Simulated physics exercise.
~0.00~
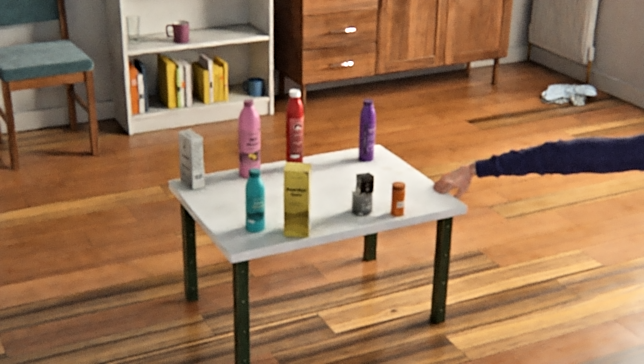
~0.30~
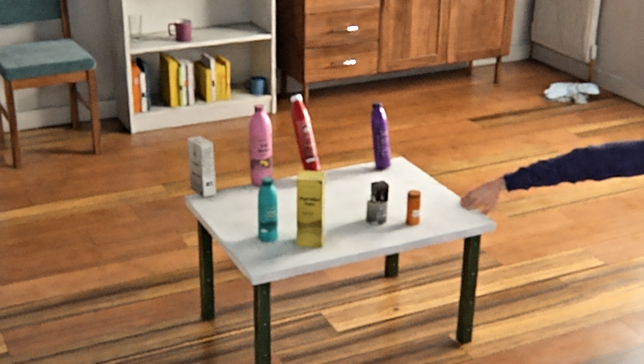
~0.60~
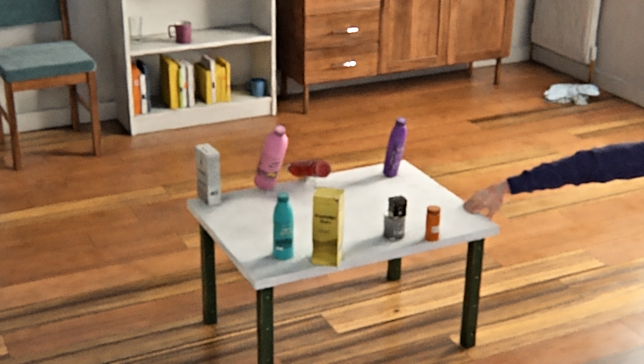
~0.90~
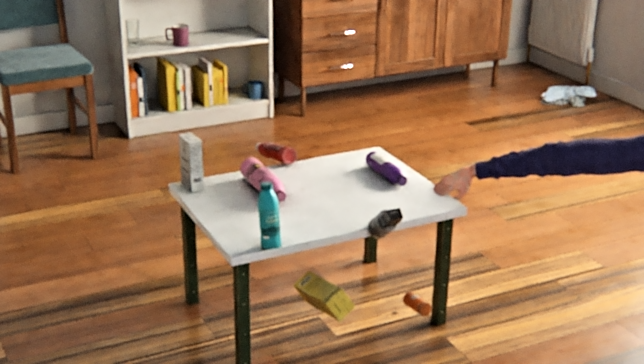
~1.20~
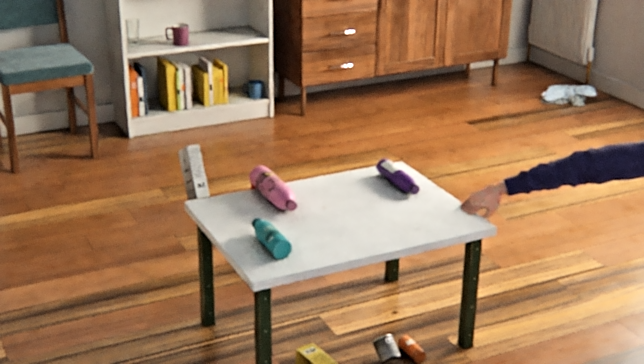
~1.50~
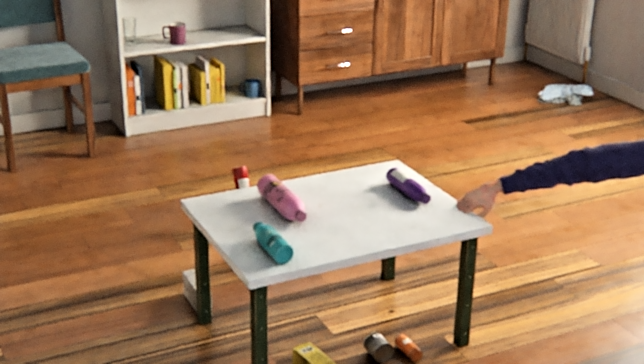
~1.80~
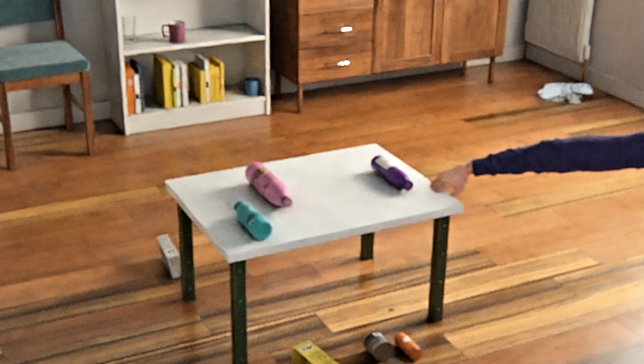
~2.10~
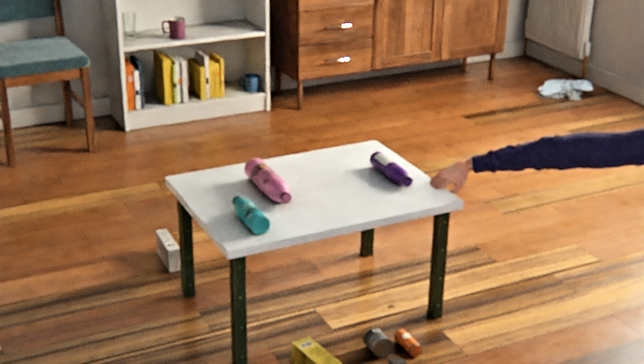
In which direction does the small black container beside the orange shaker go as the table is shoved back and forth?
It goes down, dropping off the front of the table to the floor.
